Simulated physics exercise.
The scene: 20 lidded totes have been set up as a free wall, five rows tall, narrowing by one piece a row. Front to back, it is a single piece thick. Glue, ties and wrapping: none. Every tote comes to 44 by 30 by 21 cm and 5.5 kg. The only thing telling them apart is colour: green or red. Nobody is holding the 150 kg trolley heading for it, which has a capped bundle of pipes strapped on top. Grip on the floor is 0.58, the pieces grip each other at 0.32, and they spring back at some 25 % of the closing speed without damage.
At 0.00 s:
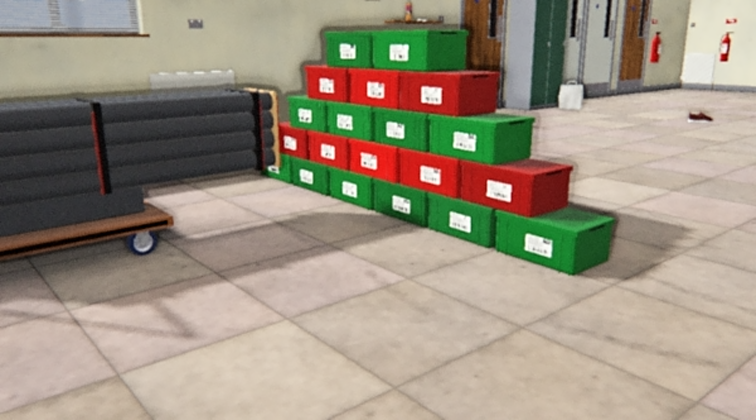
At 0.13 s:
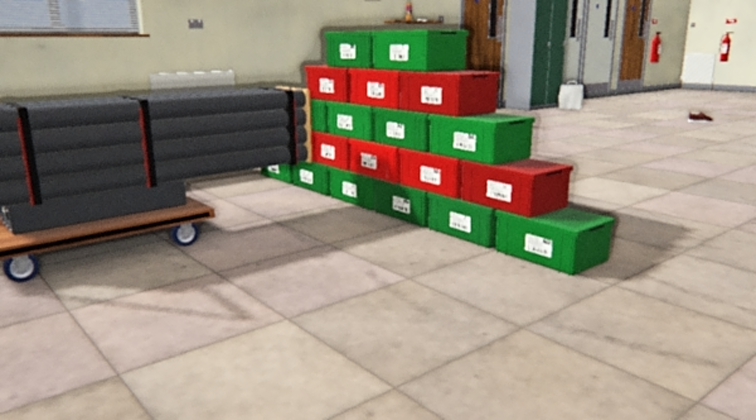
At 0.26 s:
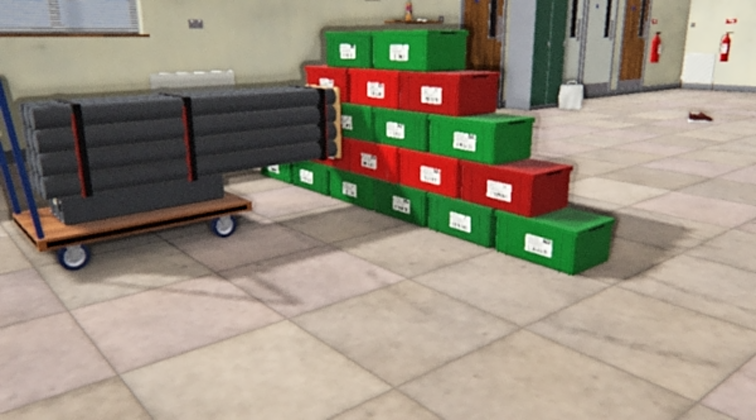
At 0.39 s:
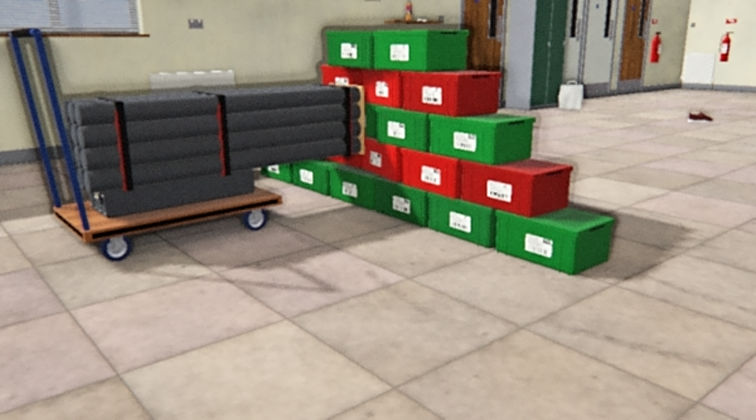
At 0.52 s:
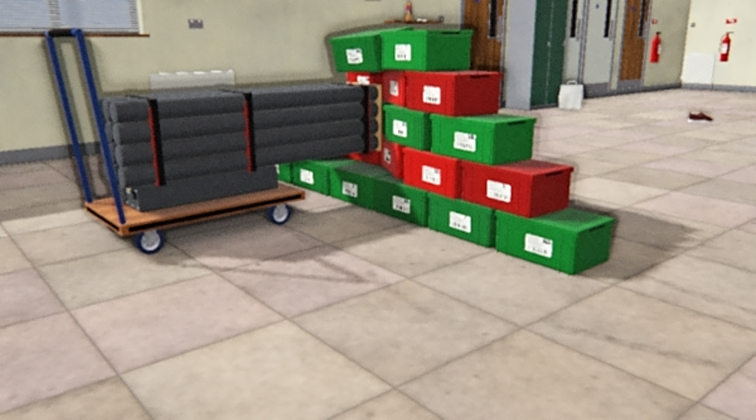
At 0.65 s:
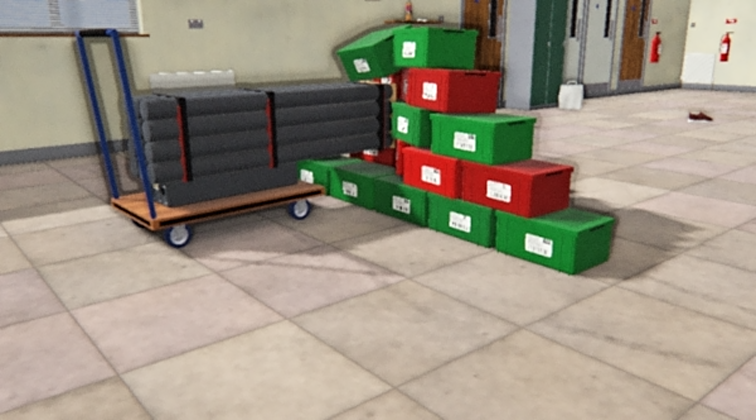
The video shows a flat trolley loaded with strapped dark grey cylinders rolling right into a stepped wall of green and red lidded boxes, pushing several out of line as an upper green box tilts to the left.
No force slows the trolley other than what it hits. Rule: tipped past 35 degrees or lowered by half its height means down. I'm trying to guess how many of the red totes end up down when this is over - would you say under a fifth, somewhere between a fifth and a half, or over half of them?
I would say over half of them.
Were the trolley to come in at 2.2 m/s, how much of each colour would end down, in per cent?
You'd end up with green at 40 per cent down and red at 60 per cent.
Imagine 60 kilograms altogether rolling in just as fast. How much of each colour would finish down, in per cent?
Colour by colour that makes green 40, red 60 percent.
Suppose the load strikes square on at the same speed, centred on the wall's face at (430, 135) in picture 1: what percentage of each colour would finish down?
For green it's 30 per cent, for red 40 per cent.
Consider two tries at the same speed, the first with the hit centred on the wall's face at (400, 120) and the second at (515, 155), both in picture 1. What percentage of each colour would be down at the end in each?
First try then second: Green 30 and 10, red 60 and 10 per cent.
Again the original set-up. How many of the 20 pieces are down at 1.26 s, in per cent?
50 %.
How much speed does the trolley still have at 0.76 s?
About 1.0 m/s.
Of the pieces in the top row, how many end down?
That comes to 2 in all.
After 0.76 s, load 49 cm past the wall's line, still rolling; 2 of the 8 red totes down (3 of 20 in all colours); top red tote leaning 11°; top green tote leaning 11°.
After 0.98 s, load 66 cm past the wall's line, still rolling; 4 of the 8 red totes down (7 of 20 in all colours); top red tote leaning 30°; top green tote leaning 30°.
After 1.26 s, load 79 cm past the wall's line, still rolling; 5 of the 8 red totes down (10 of 20 in all colours); top red tote leaning 57°, 24 cm lower; top green tote leaning 47°, 45 cm lower.
After 1.68 s, load 88 cm past the wall's line, still rolling; 5 of the 8 red totes down (10 of 20 in all colours); top red tote on its side; top green tote on its side.
At rest (2.9 s), load 88 cm past the wall's line, stopped; 5 of the 8 red totes down (10 of 20 in all colours); top red tote on its side; top green tote upside down. That is 62 per cent. As the last picture would show them, middles, top red tote near (547, 192), top green tote near (700, 193).
